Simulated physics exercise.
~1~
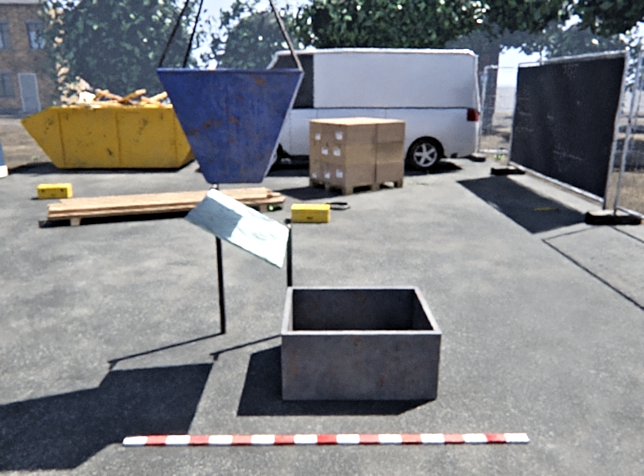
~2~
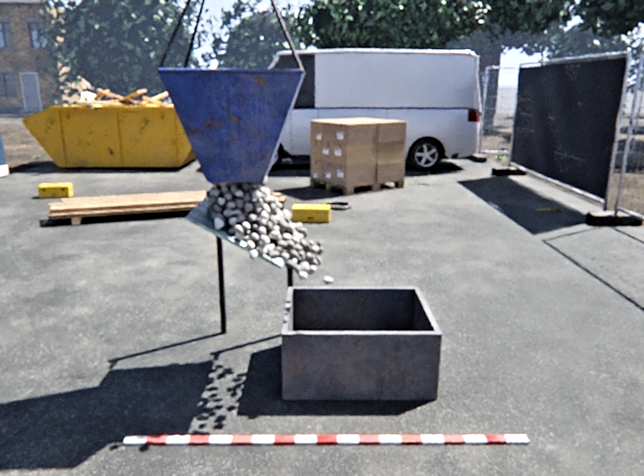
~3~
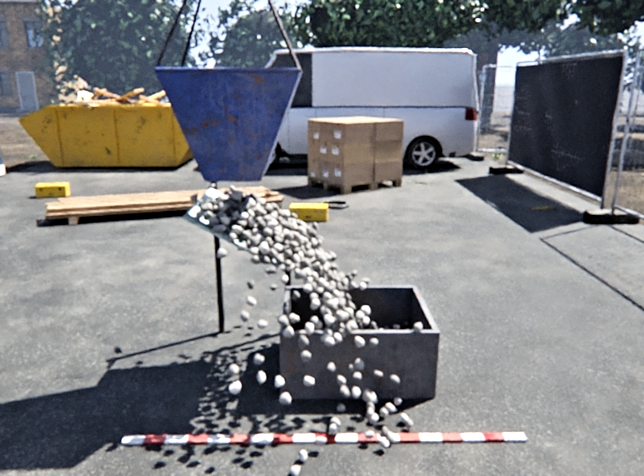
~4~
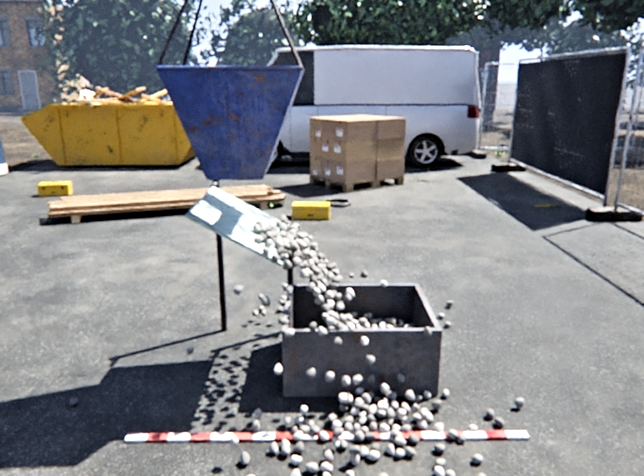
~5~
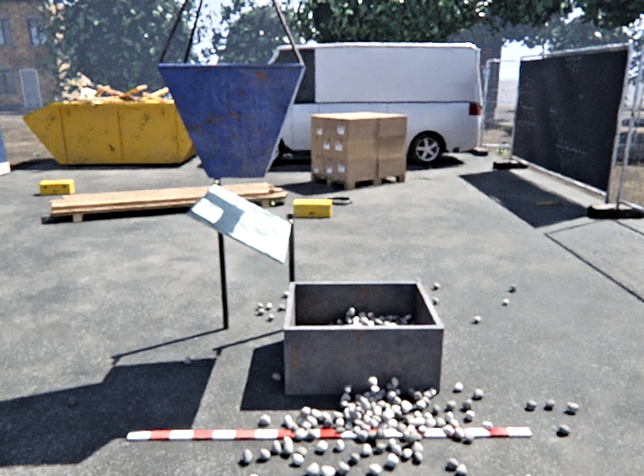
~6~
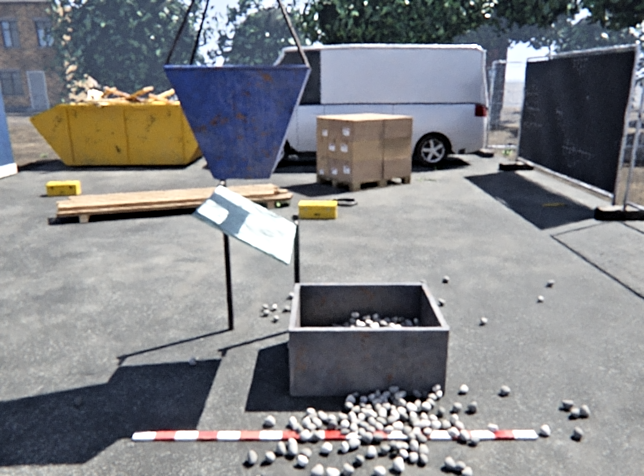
On a paved yard with a white van and a yellow skip behind, rounded stones dropped from a blue hopper, slid right down a sloping plate and poured towards a grey bin, many landing inside while plenty ended scattered on the ground in front and to the right.
